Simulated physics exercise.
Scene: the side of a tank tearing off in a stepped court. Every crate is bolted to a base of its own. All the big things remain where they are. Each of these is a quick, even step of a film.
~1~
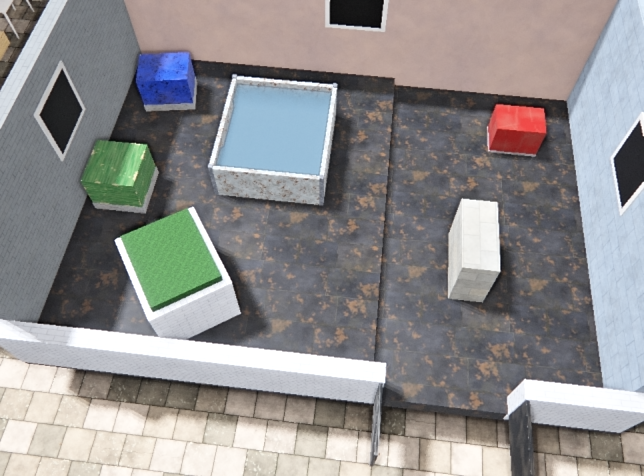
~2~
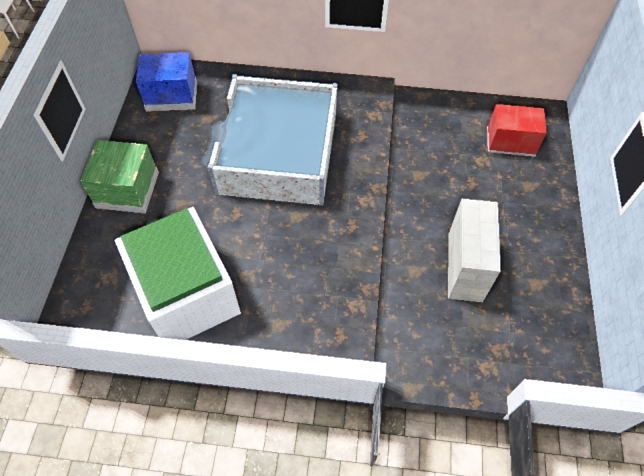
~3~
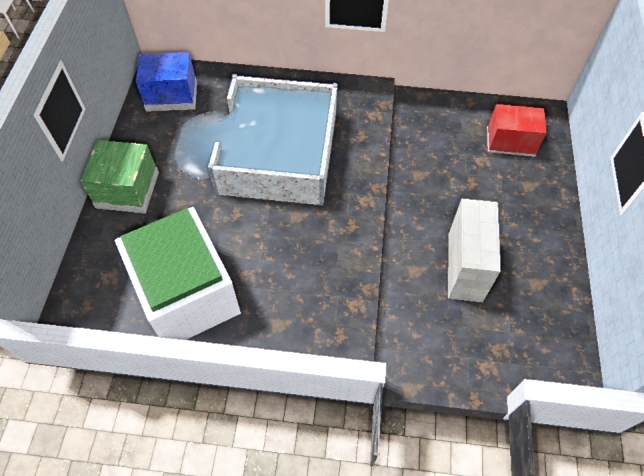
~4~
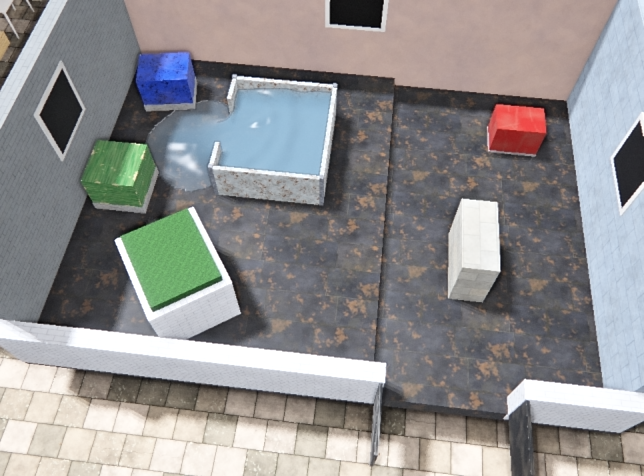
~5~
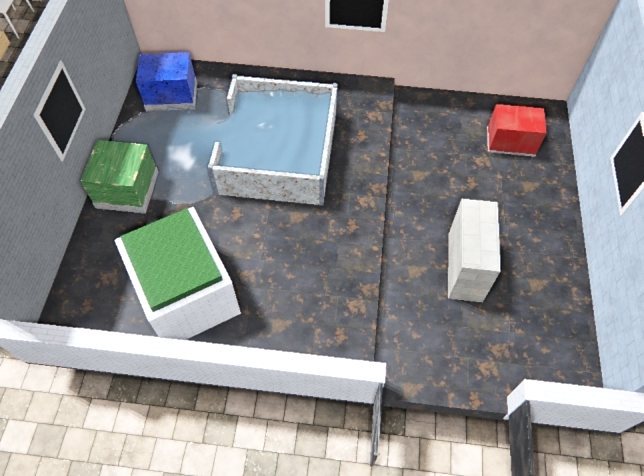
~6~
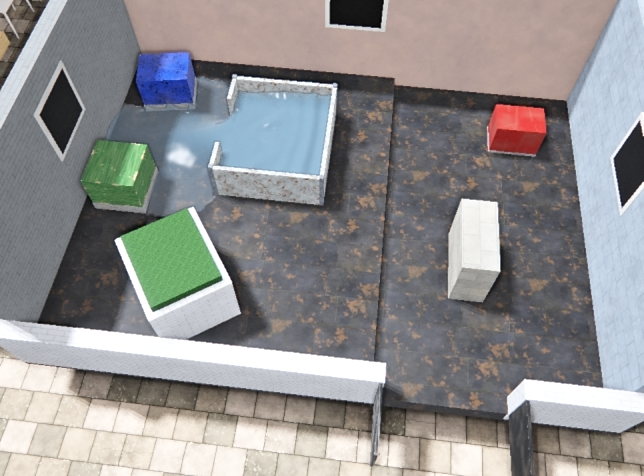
A stone-walled tank of water in a courtyard lost part of its left side, and the water poured out through the gap, spreading left across the dark floor to the green and blue boxes.
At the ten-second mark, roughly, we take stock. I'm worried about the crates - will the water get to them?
Outcome: The red crate doesn't remain clear of the water all along. The blue crate doesn't remain clear of the water all along. The green crate doesn't remain clear of the water all along.
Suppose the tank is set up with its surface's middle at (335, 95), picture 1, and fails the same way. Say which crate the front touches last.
That would be the red crate.
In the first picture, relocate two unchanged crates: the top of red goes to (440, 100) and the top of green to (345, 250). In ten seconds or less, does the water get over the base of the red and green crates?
Summary - red: Flooded, green: Untouched.
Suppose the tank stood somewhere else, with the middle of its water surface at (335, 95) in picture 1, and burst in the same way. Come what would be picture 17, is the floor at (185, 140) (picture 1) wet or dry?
At that place: Under water.
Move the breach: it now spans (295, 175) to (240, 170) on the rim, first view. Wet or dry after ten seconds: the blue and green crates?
Blue: Not reached; green: Not reached.
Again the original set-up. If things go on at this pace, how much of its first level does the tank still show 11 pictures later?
Around 52 percent, give or take.
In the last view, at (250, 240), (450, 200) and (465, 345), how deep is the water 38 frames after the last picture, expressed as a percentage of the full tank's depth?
Readings in sequence: 4, 0, 0 percent.
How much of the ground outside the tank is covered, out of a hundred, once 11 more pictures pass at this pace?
My best guess is some 20 %.
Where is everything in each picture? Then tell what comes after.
The first picture shows still water in the water tank at (276, 128).
In the second picture, the front is at (219, 126), out from the gap at (229, 139).
In the third picture, water pours out at (229, 141) and has run to (178, 153).
In the fourth picture, the front is at (151, 147), out from the gap at (229, 141).
In the fifth picture, water pours out at (229, 140) and has run to (120, 133).
In the sixth picture, the front is at (122, 109), out from the gap at (229, 140).
A moment on, water covers 15 % of the floor; the red crate not reached, the blue crate water round its plinth, the green crate water round its plinth.
Next, water covers 20 % of the floor; the red crate not reached, the blue crate water round its plinth, the green crate water round its plinth.
Then, water covers 30 % of the floor; the red crate not reached, the blue crate water round its plinth, the green crate water round its plinth.
Later, water covers 55 % of the floor; the red crate water round its plinth, the blue crate water round its plinth, the green crate water round its plinth.
In the end, water covers 85 % of the floor; the red crate was topped, the blue crate was topped, the green crate was topped.
